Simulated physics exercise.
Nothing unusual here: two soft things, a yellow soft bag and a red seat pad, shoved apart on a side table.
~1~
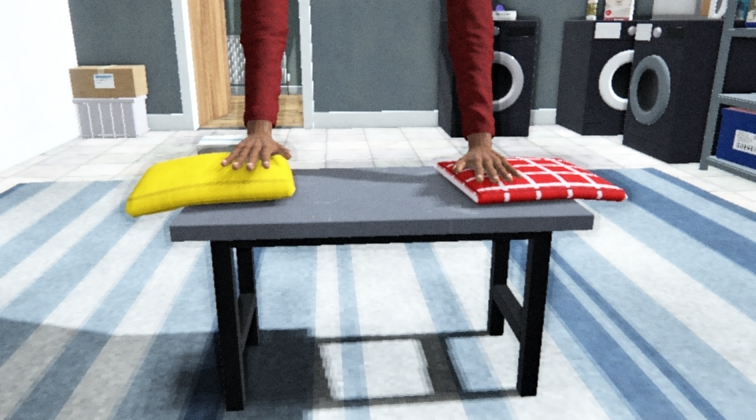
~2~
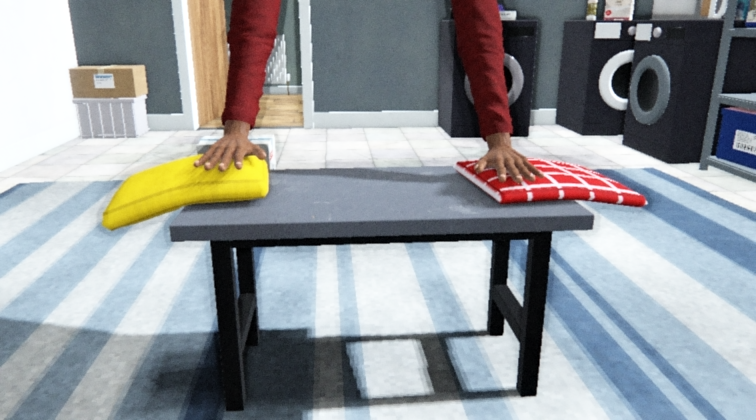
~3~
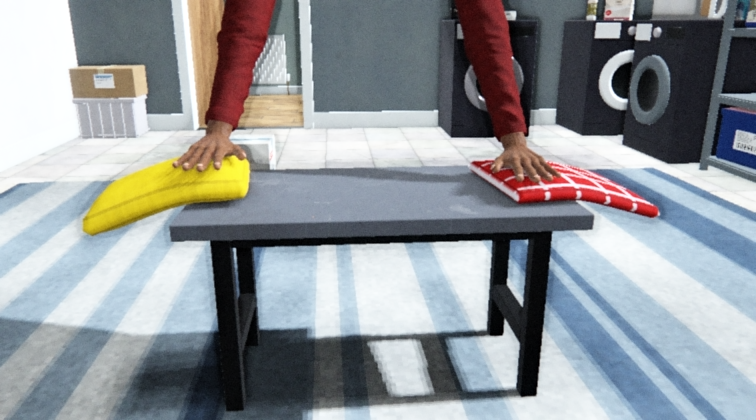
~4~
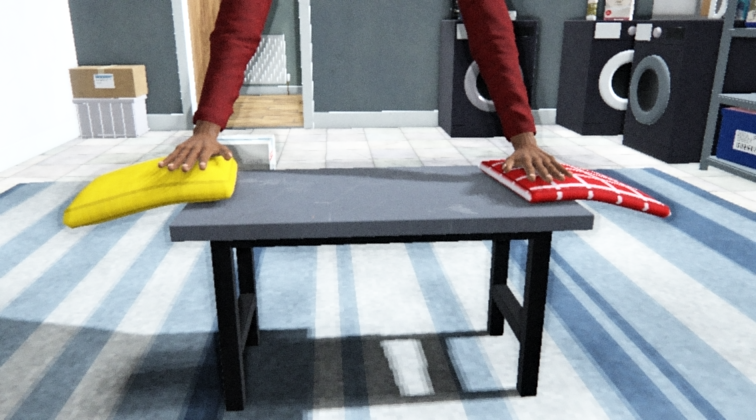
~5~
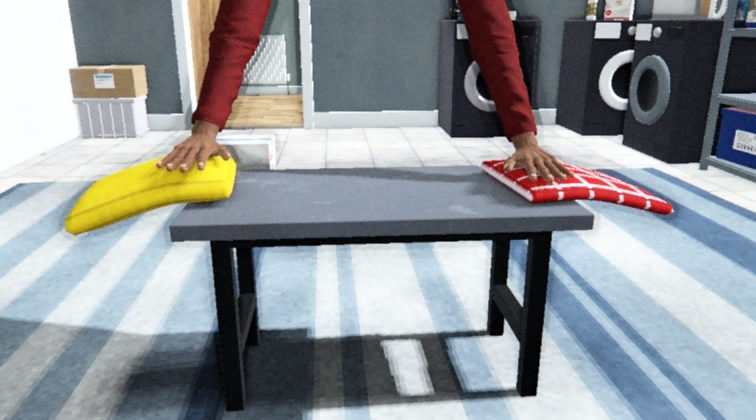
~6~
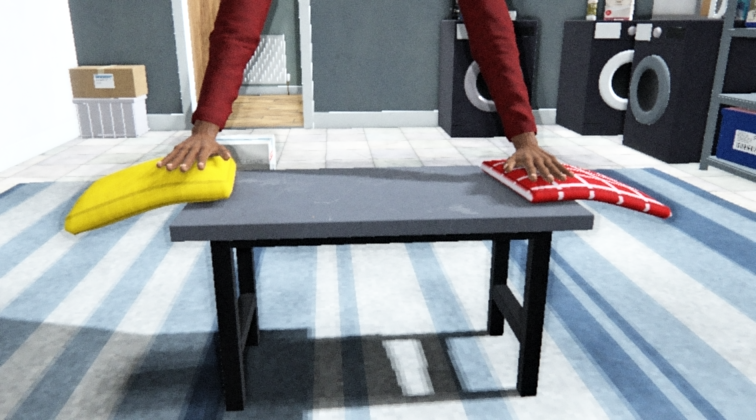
A yellow soft bag and a red seat pad slid outward to the left and right under two hands on a gray side table, their outer ends bending down beyond its edges, then stayed nearly still.
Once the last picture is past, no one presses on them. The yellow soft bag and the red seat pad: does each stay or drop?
Yellow soft bag: Drops; red seat pad: Drops.
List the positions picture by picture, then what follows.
The first picture shows soft bag tip (136, 200); seat pad tip (604, 187).
The second picture shows soft bag tip (114, 214); seat pad tip (623, 193).
The third picture shows soft bag tip (96, 219); seat pad tip (635, 202).
The fourth picture shows soft bag tip (77, 213); seat pad tip (646, 203).
The fifth picture shows soft bag tip (79, 218); seat pad tip (648, 201).
The sixth picture shows soft bag tip (78, 218), well over half past the edge; seat pad tip (647, 204), well over half past the edge.
Then, 0.34 s past the final frame, soft bag falling near (155, 267); seat pad falling near (572, 213).
Then, 0.62 s past the final frame, soft bag on the floor near (158, 314); seat pad on the floor near (581, 348).
When it is over, soft bag on the floor near (145, 357); seat pad on the floor near (585, 348). The yellow soft bag tips over and falls and the red seat pad goes down.
